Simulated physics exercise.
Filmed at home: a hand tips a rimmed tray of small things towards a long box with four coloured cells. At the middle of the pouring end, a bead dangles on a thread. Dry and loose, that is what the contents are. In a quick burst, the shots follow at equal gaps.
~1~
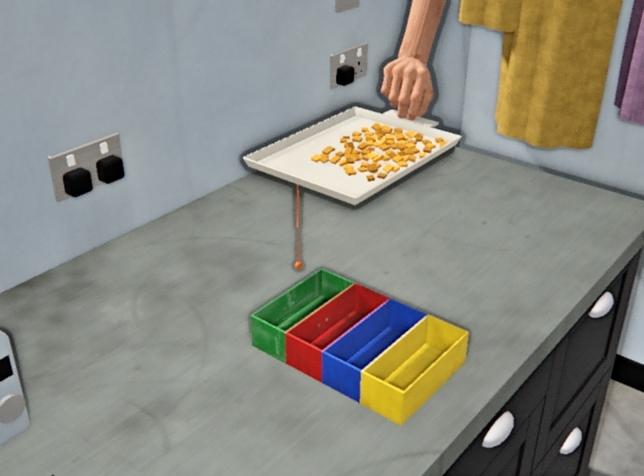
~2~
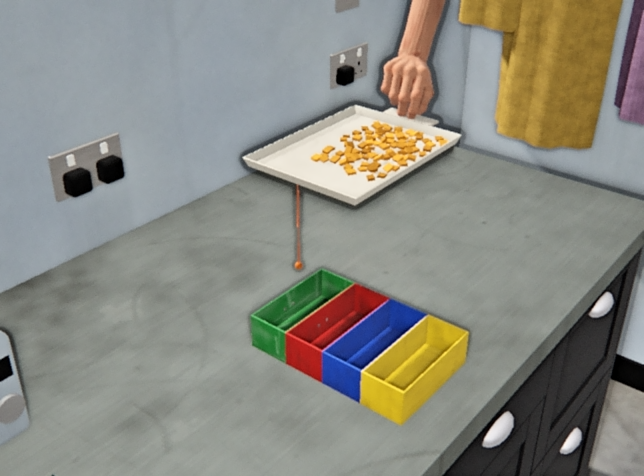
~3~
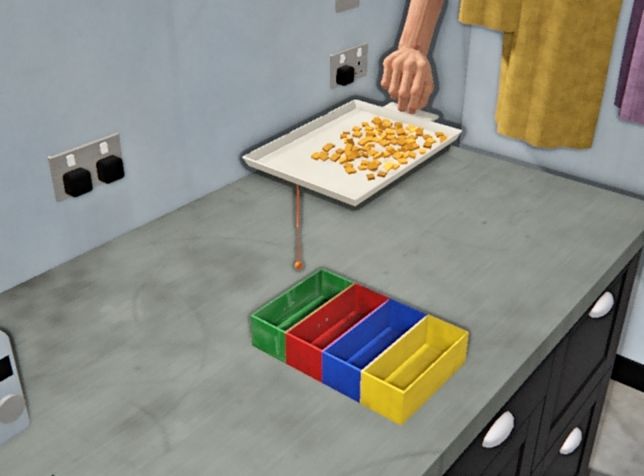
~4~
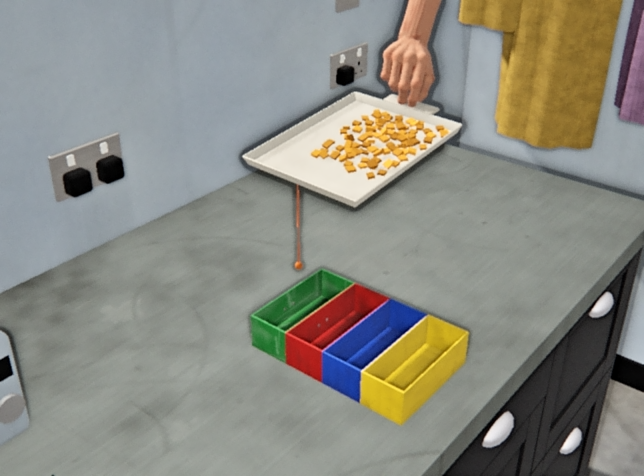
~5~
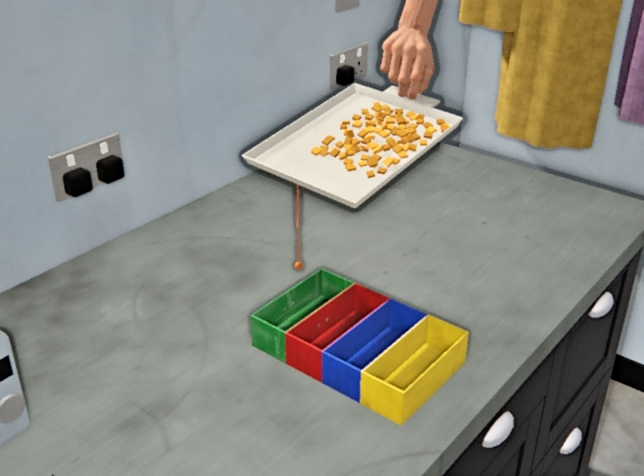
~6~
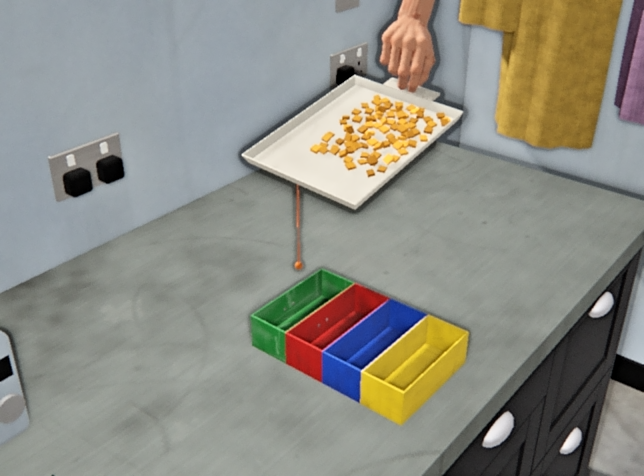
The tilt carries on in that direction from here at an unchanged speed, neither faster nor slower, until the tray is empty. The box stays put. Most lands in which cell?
In the red cell.
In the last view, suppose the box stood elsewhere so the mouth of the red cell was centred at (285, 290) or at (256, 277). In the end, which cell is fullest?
For the first position it is the cell in blue, and for the second it is the yellow one.
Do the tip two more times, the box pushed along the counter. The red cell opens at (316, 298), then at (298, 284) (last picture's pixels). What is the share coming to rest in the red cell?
Respectively 40 percent and 10 percent.
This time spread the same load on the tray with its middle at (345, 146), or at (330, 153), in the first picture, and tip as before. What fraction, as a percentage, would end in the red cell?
Roughly 50 per cent, and 40 per cent.
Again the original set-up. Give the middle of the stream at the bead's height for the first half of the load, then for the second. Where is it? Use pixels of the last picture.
The opening part goes through (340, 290); what follows goes through (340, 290).
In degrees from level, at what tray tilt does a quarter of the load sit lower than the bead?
The tilt then is about 65°.
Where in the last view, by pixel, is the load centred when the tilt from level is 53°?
Mark it at roughly (344, 187) in the final frame.
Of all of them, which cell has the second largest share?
The answer here is green.
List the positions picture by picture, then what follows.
Corners of the pouring end near (249, 157) and (355, 195), level; middle of the load near (384, 148), small crackers; bead on its thread near (299, 266); green cell near (269, 336); red cell near (304, 354); blue cell near (342, 374); yellow cell near (382, 395), in the first picture.
Corners of the pouring end near (249, 157) and (355, 196), level; middle of the load near (384, 147), in the second picture.
Corners of the pouring end near (248, 157) and (355, 196), tipped barely, lowest at the right corner; middle of the load near (384, 144), in the third picture.
Corners of the pouring end near (248, 156) and (355, 198), tipped a little, lowest at the right corner; middle of the load near (384, 139), in the fourth picture.
Corners of the pouring end near (248, 155) and (355, 199), tipped a little, lowest at the right corner; middle of the load near (384, 134), in the fifth picture.
Corners of the pouring end near (247, 154) and (355, 201), tipped a little, lowest at the right corner; middle of the load near (384, 130); green cell near (269, 336); red cell near (304, 354); blue cell near (342, 374); yellow cell near (382, 395), in the sixth picture.
Shortly afterwards, tray tipped steeply; all but a few on the tray; a little falling or outside the box.
Next, tray tipped right over; near a third on the tray; near a quarter in the red cell; a little in the green cell; only a few in the blue cell; near a quarter falling or outside the box.
Some moments later, tray tipped past a quarter turn; near two thirds in the red cell; near a third in the green cell; only a few in the blue cell; only a few falling or outside the box.
In the end, tray tipped past a quarter turn; near two thirds in the red cell; near a third in the green cell; only a few in the blue cell; none at all in the yellow cell; only a few outside the box.
